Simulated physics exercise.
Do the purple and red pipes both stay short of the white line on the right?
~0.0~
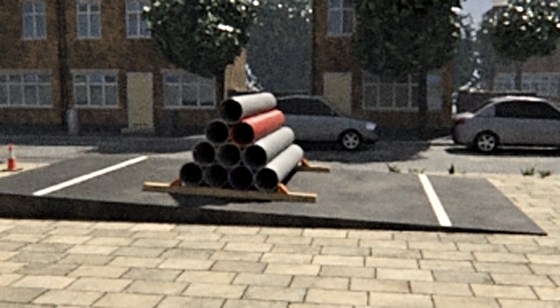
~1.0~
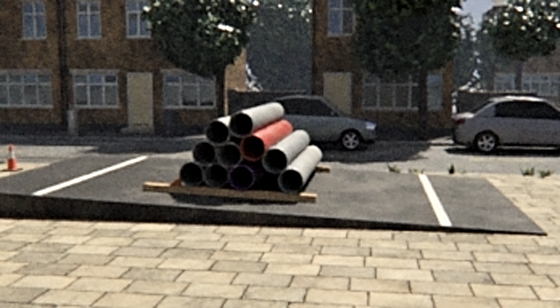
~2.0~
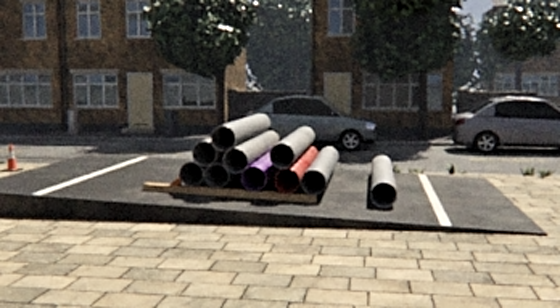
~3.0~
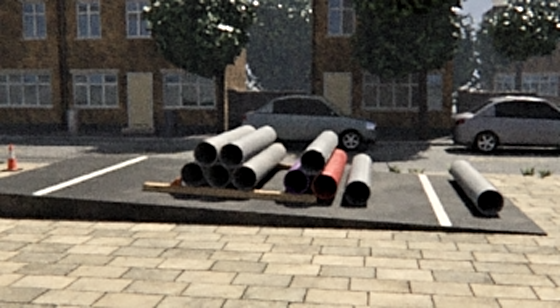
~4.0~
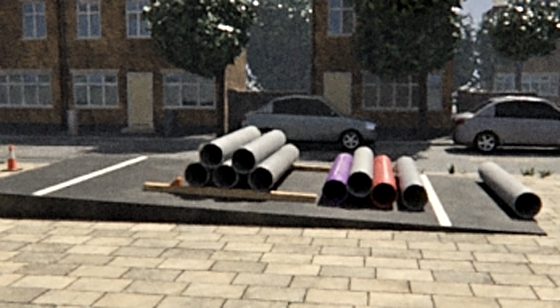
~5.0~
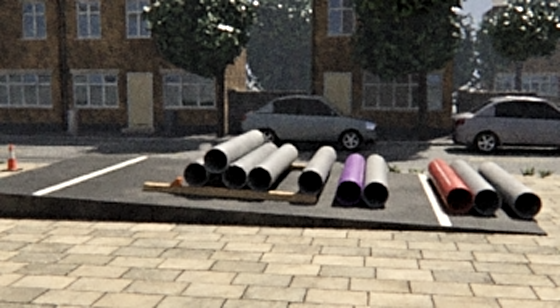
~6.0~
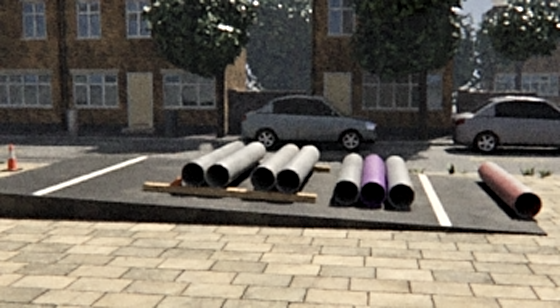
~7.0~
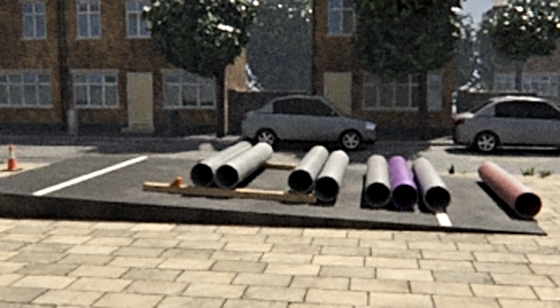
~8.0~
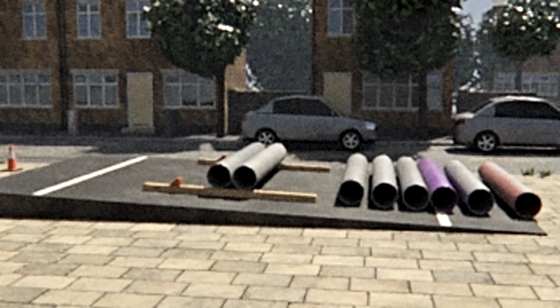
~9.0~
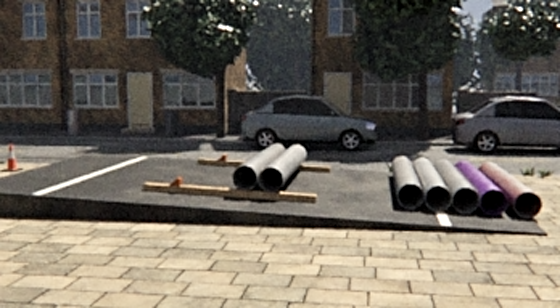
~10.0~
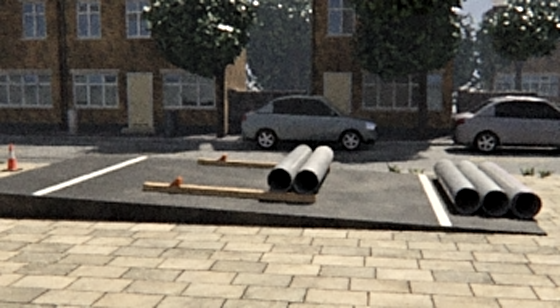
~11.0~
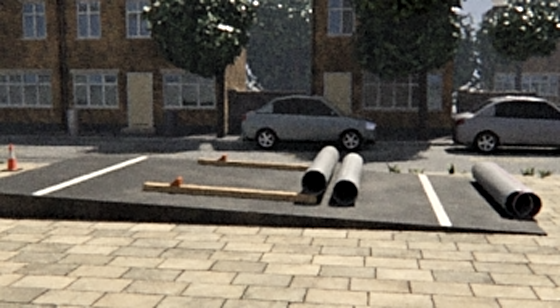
No, both of them roll past the white line on the right, the red one ahead of the purple one.
The clip opens on a stack of pipes, one of them red, resting on timber bearers on an asphalt pad between two white lines. The stack slumps to the right, and a purple pipe shows among the grey ones as the upper pipes drop. One grey pipe rolls ahead over the right line, and the red one follows it across. The purple pipe rolls over the line later among several grey ones, and both coloured pipes pass out of view. At the end, two grey pipes are near the right end of the timbers, with others beyond the line.
